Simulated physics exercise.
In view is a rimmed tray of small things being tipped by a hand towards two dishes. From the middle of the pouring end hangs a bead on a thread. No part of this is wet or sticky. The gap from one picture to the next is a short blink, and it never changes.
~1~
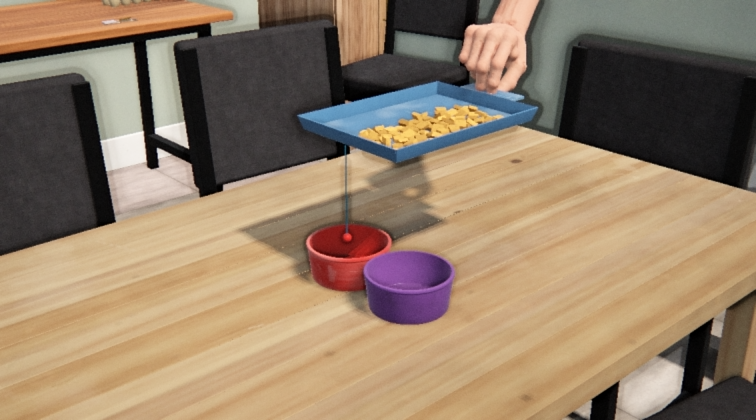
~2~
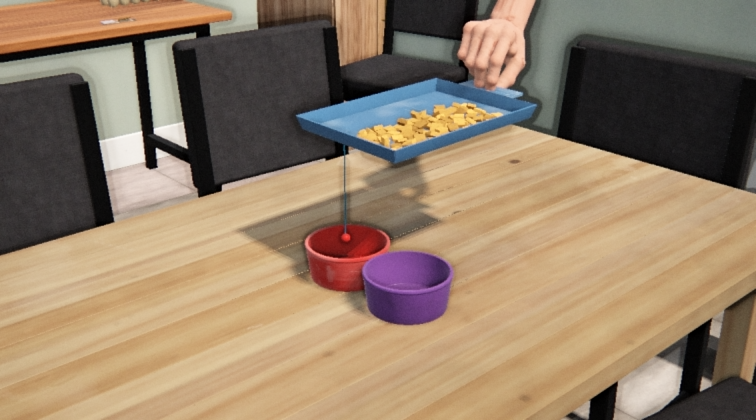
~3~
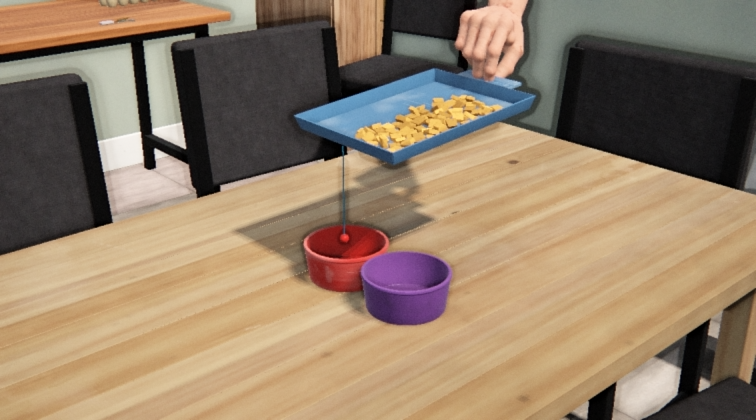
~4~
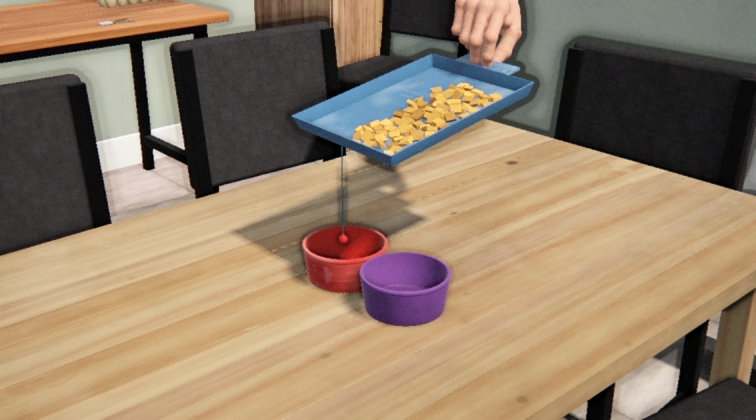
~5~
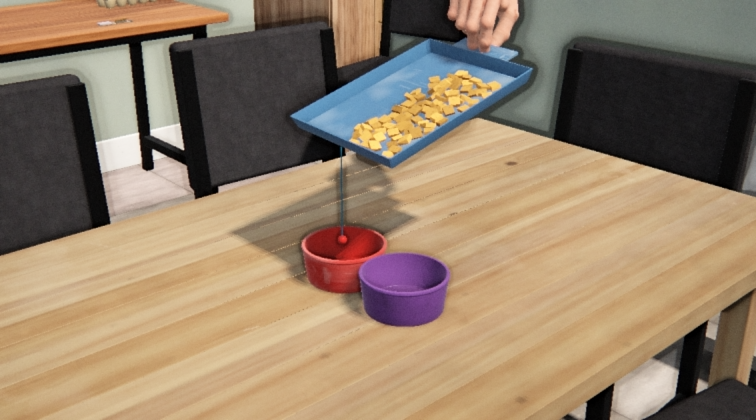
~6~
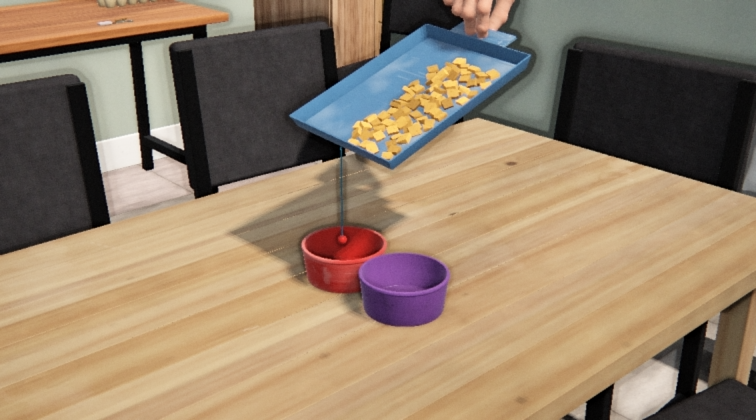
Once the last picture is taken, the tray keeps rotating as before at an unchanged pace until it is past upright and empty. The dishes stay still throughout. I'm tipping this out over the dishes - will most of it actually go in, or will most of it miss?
I'd say the dishes miss most of it, honestly.
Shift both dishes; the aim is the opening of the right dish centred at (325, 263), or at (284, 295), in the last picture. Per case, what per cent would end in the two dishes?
40 % and 0 %.
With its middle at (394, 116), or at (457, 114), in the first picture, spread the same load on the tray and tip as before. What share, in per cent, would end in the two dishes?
The first gives 20 %, the second 20 %.
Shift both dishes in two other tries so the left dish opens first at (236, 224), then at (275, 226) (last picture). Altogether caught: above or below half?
The pair would catch the lesser share the first time and the lesser share the second time.
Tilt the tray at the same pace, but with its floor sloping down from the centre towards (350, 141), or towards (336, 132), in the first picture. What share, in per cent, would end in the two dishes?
10 % and 10 %.
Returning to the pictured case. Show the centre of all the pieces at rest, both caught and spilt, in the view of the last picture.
Centre at rest: Close to (336, 316).
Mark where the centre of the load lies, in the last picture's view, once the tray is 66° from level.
Look close to (372, 143) in the last picture.
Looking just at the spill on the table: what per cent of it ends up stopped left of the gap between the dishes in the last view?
Around 100 per cent, give or take.
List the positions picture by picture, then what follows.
Corners of the pouring end at (304, 115) and (396, 148), level; middle of the load at (431, 127), cereal squares; left dish at (317, 267); right dish at (377, 298); bead on its thread at (347, 238), in the first picture.
Corners of the pouring end at (303, 115) and (395, 148), level; middle of the load at (429, 126), in the second picture.
Corners of the pouring end at (301, 115) and (393, 150), tipped barely, lowest at the right corner; middle of the load at (428, 122), in the third picture.
Corners of the pouring end at (298, 115) and (391, 153), tipped a little, lowest at the right corner; middle of the load at (426, 116), in the fourth picture.
Corners of the pouring end at (297, 115) and (390, 155), tipped clearly, lowest at the right corner; middle of the load at (425, 110), in the fifth picture.
Corners of the pouring end at (296, 115) and (389, 157), tipped clearly, lowest at the right corner; middle of the load at (423, 103); left dish at (313, 269); right dish at (372, 300), in the sixth picture.
Soon, tray tipped steeply; nearly all on the tray; a small part in the air.
A while on, tray tipped past a quarter turn; a small part on the tray; a small part in the right dish; a stray few in the left dish; about half outside both; about a quarter in the air.
Towards the end, tray tipped past a quarter turn; about a quarter in the right dish; a stray few in the left dish; most outside both.
Finally, tray tipped past a quarter turn; about a quarter in the right dish; a stray few in the left dish; most outside both.
